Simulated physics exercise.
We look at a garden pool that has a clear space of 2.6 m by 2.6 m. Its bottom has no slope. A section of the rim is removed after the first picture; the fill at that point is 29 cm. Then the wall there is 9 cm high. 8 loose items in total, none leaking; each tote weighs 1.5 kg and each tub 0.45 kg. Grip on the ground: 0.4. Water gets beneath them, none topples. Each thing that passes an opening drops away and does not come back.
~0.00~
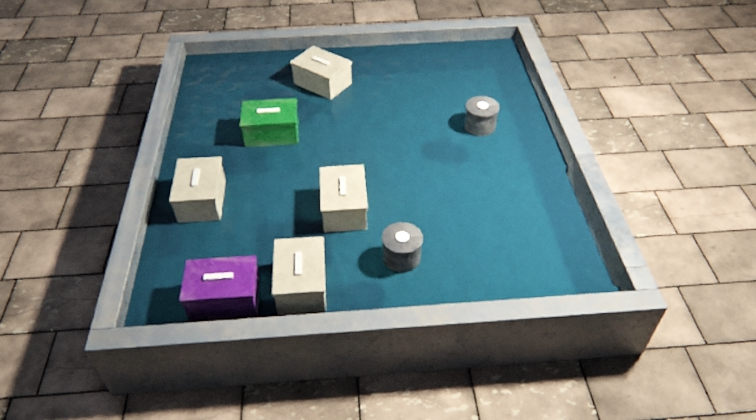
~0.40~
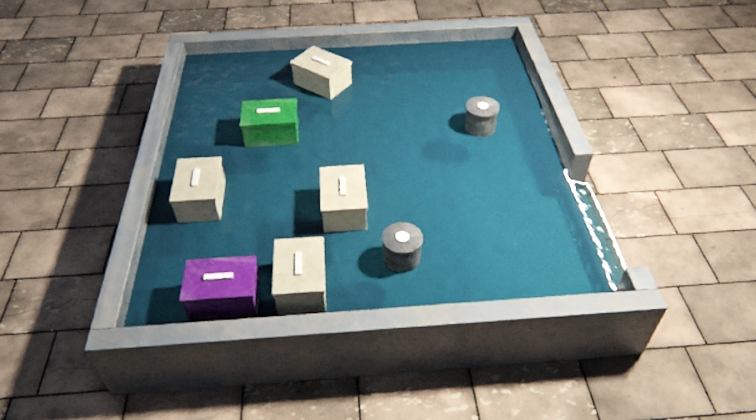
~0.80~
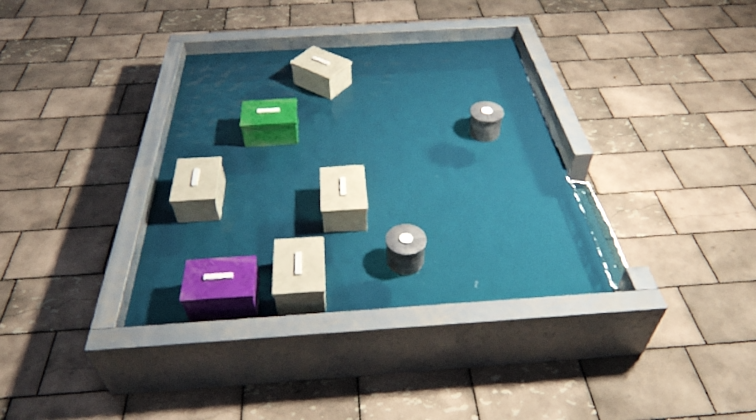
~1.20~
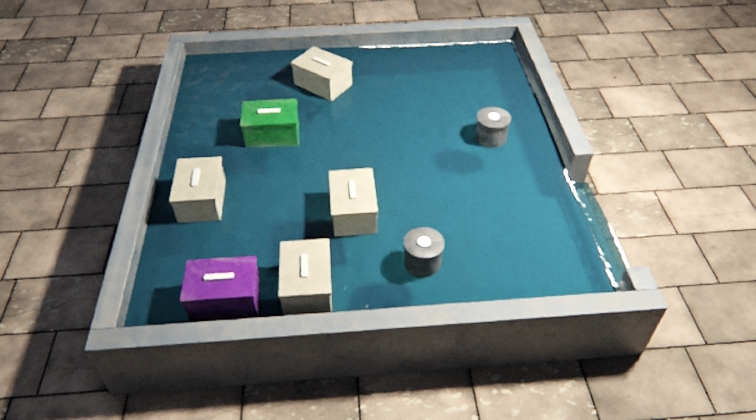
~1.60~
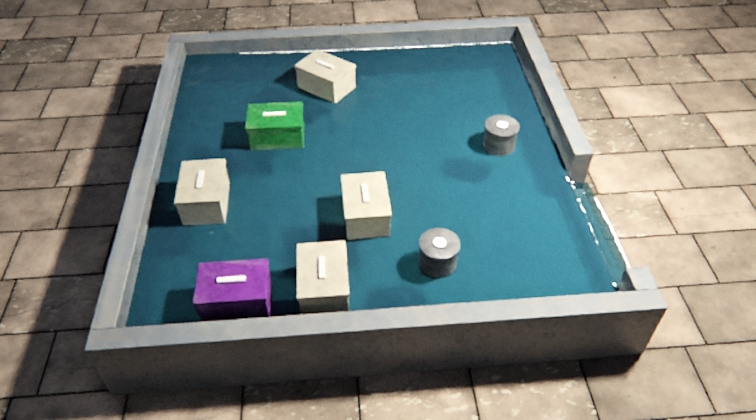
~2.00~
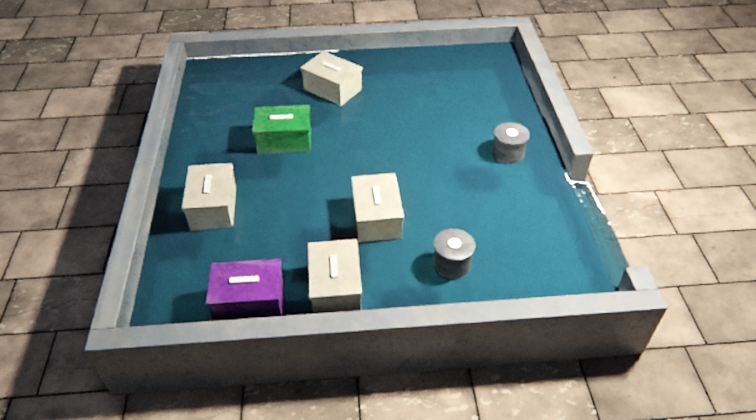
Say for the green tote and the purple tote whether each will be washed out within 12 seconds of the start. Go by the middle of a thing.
My prediction: The green tote fails to get clear; the purple tote fails to get clear.
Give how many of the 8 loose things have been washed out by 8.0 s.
Result: 2.
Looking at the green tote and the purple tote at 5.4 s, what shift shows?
I'd say about 30 and 30 centimetres.
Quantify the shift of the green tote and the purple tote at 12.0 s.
The first is around 50 cm away, the second around 60 cm.
After 2.8 s the green tote is near (289, 125), 0.2 m from its start, afloat; the purple tote is near (244, 284), 0.1 m from its start, afloat; 0 of 8 are out; 8 afloat.
After 5.4 s the green tote is near (303, 132), 0.3 m from its start, afloat; the purple tote is near (270, 288), 0.3 m from its start, afloat; 1 of 8 are out; 7 afloat.
After 8.0 s the green tote is near (312, 139), 0.3 m from its start, afloat; the purple tote is near (292, 293), 0.4 m from its start, afloat; 2 of 8 are out; 6 afloat.
After 12.0 s the green tote is near (337, 149), 0.5 m from its start, afloat; the purple tote is near (332, 293), 0.6 m from its start, afloat; 3 of 8 are out; 5 afloat.
